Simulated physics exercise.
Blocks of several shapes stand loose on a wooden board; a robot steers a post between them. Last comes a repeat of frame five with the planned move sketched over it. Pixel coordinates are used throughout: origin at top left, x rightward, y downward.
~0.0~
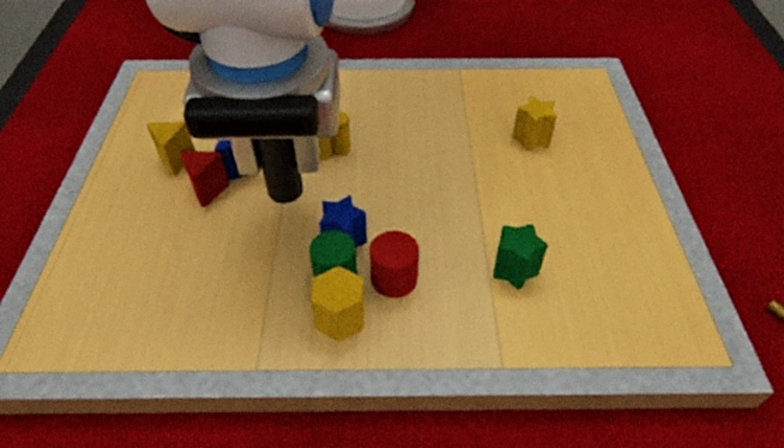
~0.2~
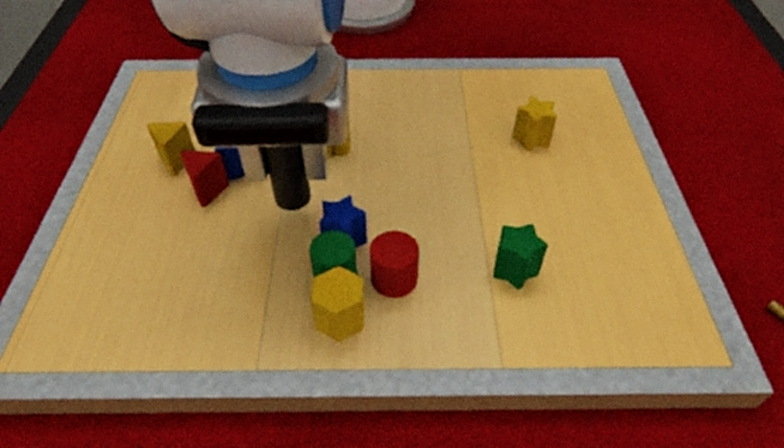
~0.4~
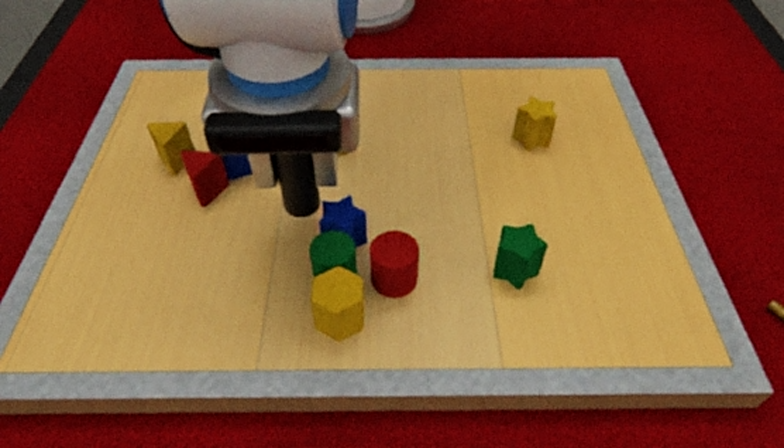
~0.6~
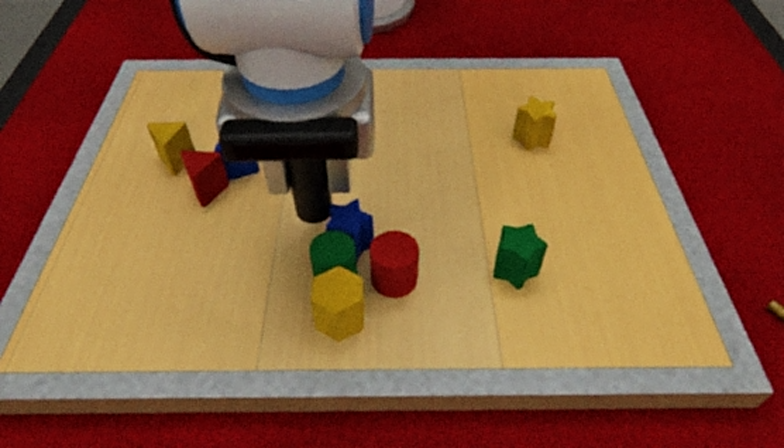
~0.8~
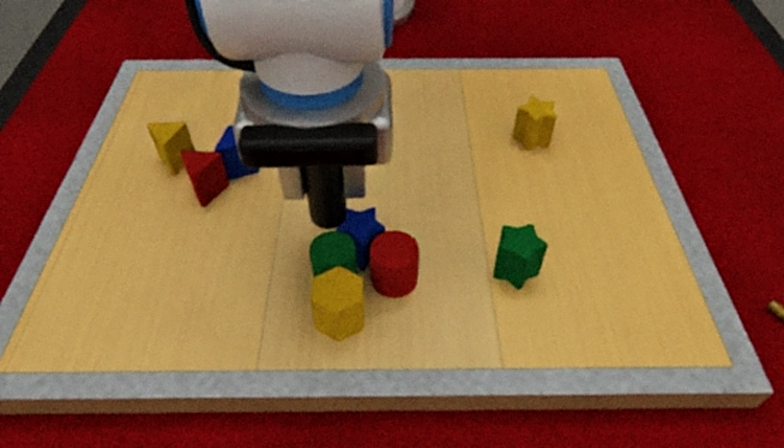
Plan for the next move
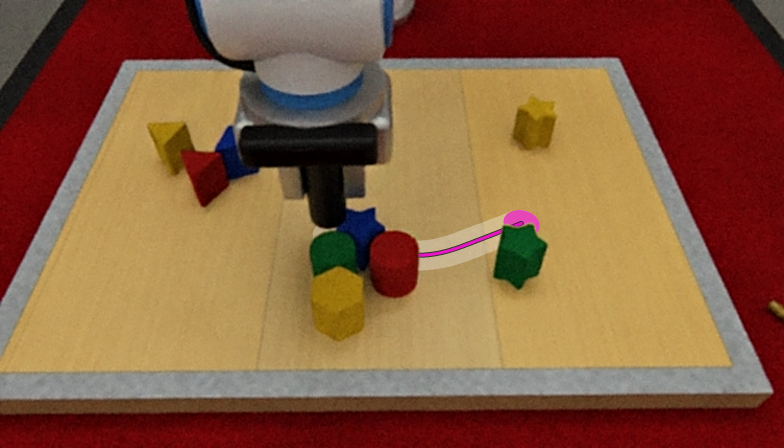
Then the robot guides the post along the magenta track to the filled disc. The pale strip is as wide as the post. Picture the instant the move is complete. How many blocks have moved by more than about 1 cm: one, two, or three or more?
Going by the path, two blocks will move.
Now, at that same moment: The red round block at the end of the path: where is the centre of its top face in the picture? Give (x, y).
It will likely be found at (440, 286).
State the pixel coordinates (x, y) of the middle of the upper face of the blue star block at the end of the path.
Near (454, 253).
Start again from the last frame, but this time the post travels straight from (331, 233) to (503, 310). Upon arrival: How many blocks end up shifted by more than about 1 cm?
The answer is two blocks, counting only moves over 1 cm.
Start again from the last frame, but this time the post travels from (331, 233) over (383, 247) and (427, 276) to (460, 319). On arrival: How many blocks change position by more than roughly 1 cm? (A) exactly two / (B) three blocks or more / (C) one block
That would be A.
Drawn move, from (331, 233) through (395, 253) and (463, 246) to (522, 223).
What follows on the original path. One third of the way, post (395, 236); blue star block (424, 243), turned 35° clockwise; red round block (429, 278).
Two thirds of the way, post (465, 228); blue star block (454, 253), turned 60° clockwise; red round block (440, 286).
At the end, post (526, 206); blue star block (454, 253), turned 60° clockwise; red round block (440, 286); green star block still.
